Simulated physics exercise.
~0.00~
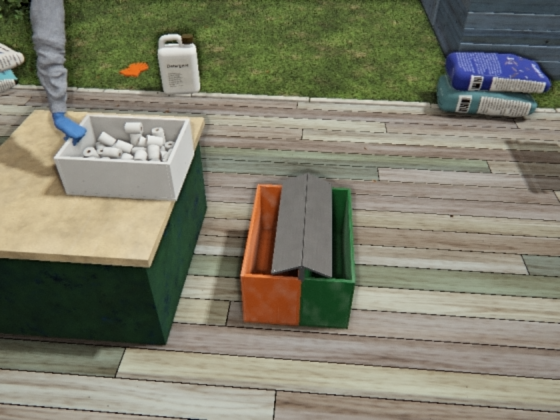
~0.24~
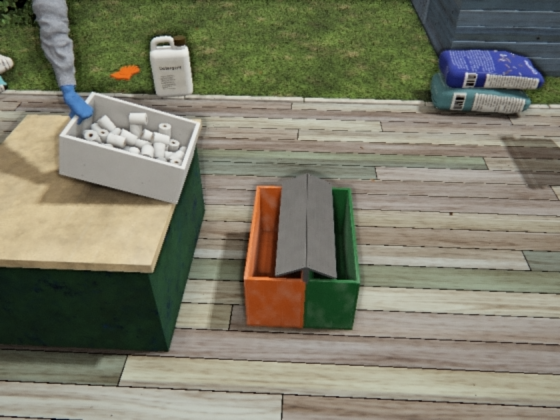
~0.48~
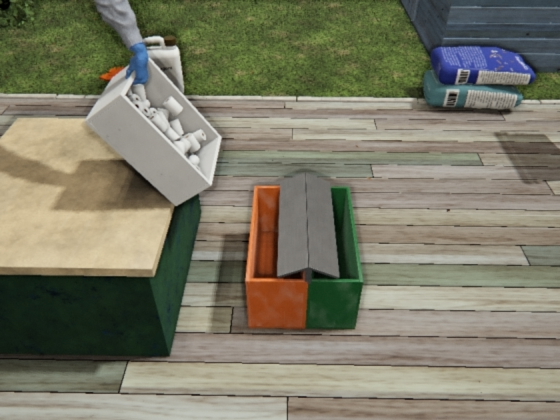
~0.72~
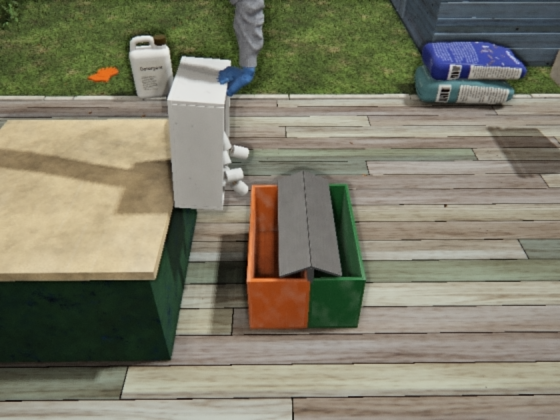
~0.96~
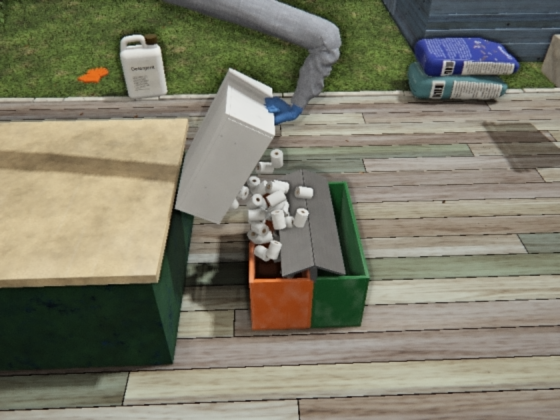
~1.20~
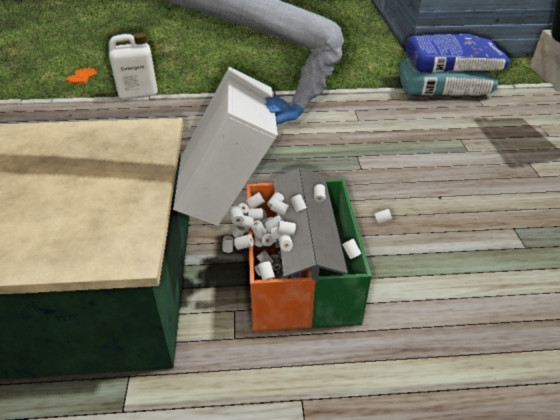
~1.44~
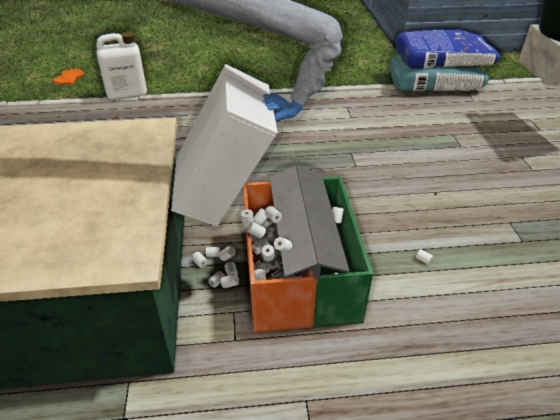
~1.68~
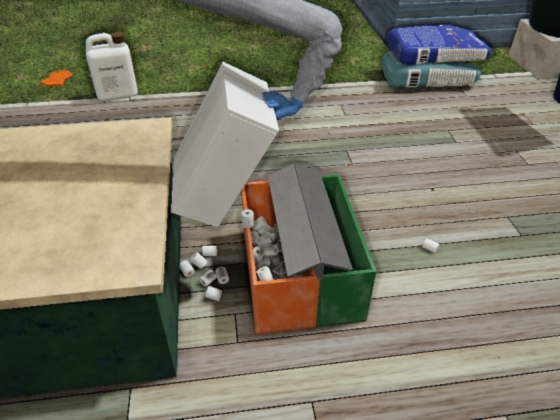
On a wooden deck, a gloved hand tips white rolls from a tote into an orange trough, some scattering onto the boards.
